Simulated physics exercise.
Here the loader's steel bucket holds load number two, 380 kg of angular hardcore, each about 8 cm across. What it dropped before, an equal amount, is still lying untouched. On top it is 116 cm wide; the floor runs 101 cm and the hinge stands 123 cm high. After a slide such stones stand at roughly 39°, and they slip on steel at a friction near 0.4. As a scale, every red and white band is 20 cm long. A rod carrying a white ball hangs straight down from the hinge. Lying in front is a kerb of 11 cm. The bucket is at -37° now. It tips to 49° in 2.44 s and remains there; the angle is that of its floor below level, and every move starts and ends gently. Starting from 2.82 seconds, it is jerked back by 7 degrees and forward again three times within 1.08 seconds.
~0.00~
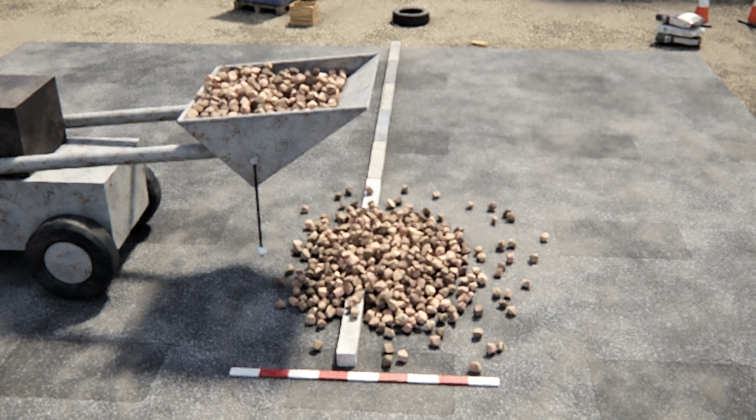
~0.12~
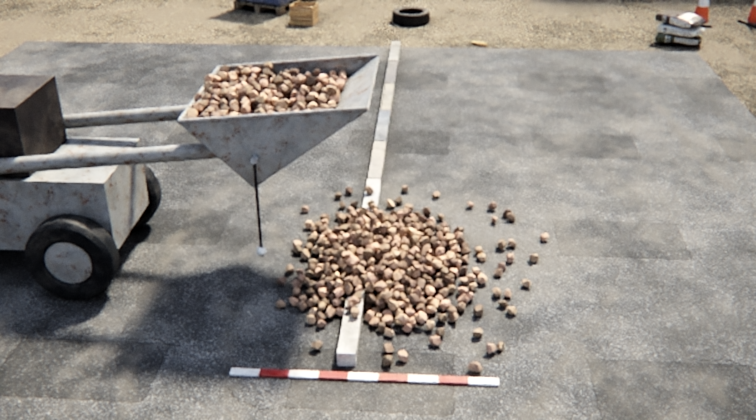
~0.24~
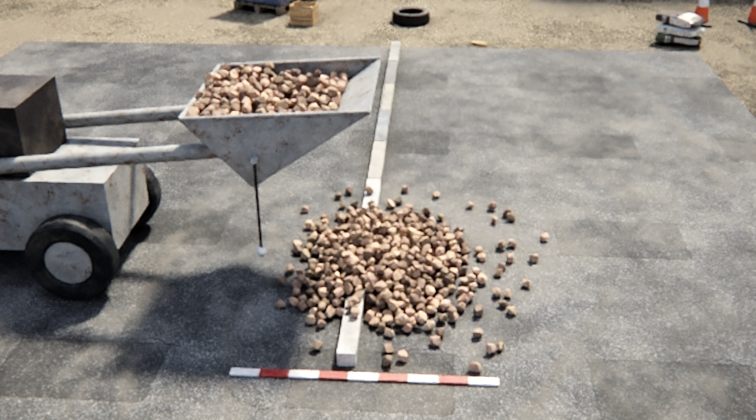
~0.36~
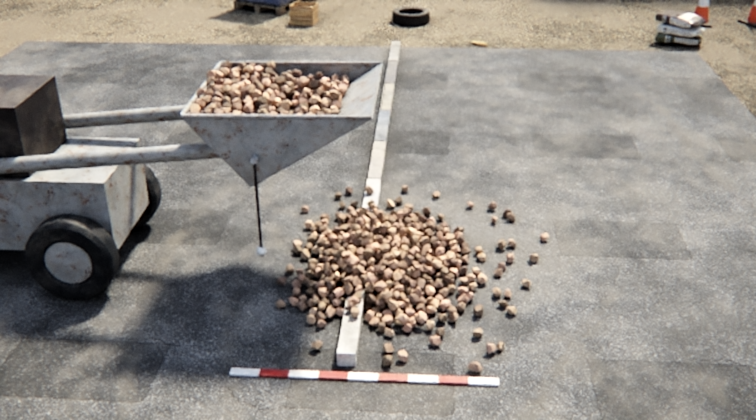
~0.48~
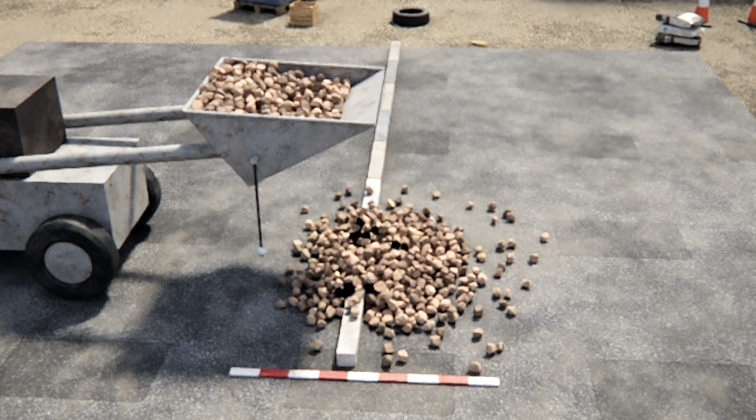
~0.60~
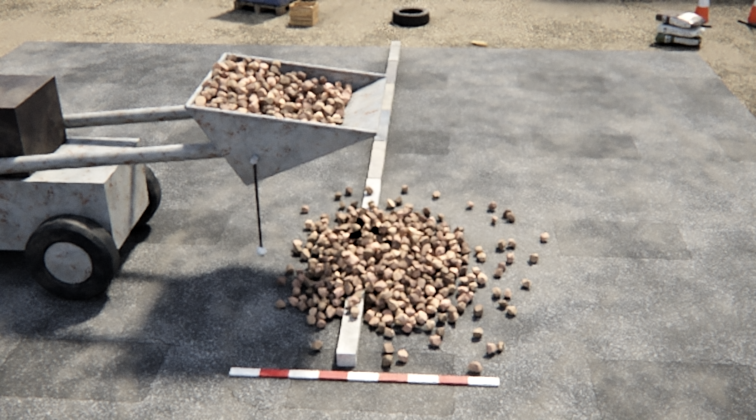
The clip opens on a loader at left holding a steel bucket of brownish stones beside a heap of similar stones spread over a pale kerb. The bucket barely moves at first, then tilts slightly forward, its right lip dipping a little while the stones stay inside and shift only slightly.
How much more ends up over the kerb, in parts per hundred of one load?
Close to 56 parts in a hundred.
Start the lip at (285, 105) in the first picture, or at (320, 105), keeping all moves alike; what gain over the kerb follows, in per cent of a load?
Around 0 percent, then around 10 percent.
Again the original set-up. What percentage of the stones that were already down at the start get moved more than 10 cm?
Estimate: 10 %, roughly.
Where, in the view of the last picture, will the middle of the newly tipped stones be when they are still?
Middle: Approx. (375, 244) px.
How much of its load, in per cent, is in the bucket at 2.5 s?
Close to 5 in a hundred.
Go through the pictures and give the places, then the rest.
In the first frame, lip at (367, 108), floor tilted -37°, highest stones at (276, 79). The earlier load is highest near (369, 238), 26 cm above ground level, 36 % on this side of the kerb, 64 % over the kerb.
In the second frame, lip at (368, 109), floor tilted -36°, highest stones at (266, 78); the stones move at 0.0 m/s on average.
In the third frame, the bucket is at -35°, its lip at (369, 112); the top of the load is at (250, 75); the stones move at 0.1 m/s on average.
In the fourth frame, the bucket is at -32°, its lip at (372, 118); the top of the load is at (232, 73); the stones move at 0.1 m/s on average.
In the fifth frame, the bucket is at -28°, its lip at (374, 125); the top of the load is at (228, 71); the stones move at 0.1 m/s on average.
In the sixth frame, lip at (377, 134), floor tilted -24°, highest stones at (227, 69); the stones move at 0.2 m/s on average.
After 1.8 s the floor is at 36°; in per cent of one load, 97 in the bucket, 38 on this side of the kerb, 64 over the kerb; the foremost stones are at (519, 251).
After 2.5 s the floor is at 49°; in per cent of one load, 7 in the bucket, 78 on this side of the kerb, 115 over the kerb; the foremost stones are at (519, 251).
After 4.3 s the floor is at 49°; in per cent of one load, 0 in the bucket, 79 on this side of the kerb, 121 over the kerb; the foremost stones are at (520, 248).
After 7.0 s the floor is at 49°; in per cent of one load, 0 in the bucket, 79 on this side of the kerb, 121 over the kerb; the foremost stones are at (520, 248). Net gain over the kerb, 56.
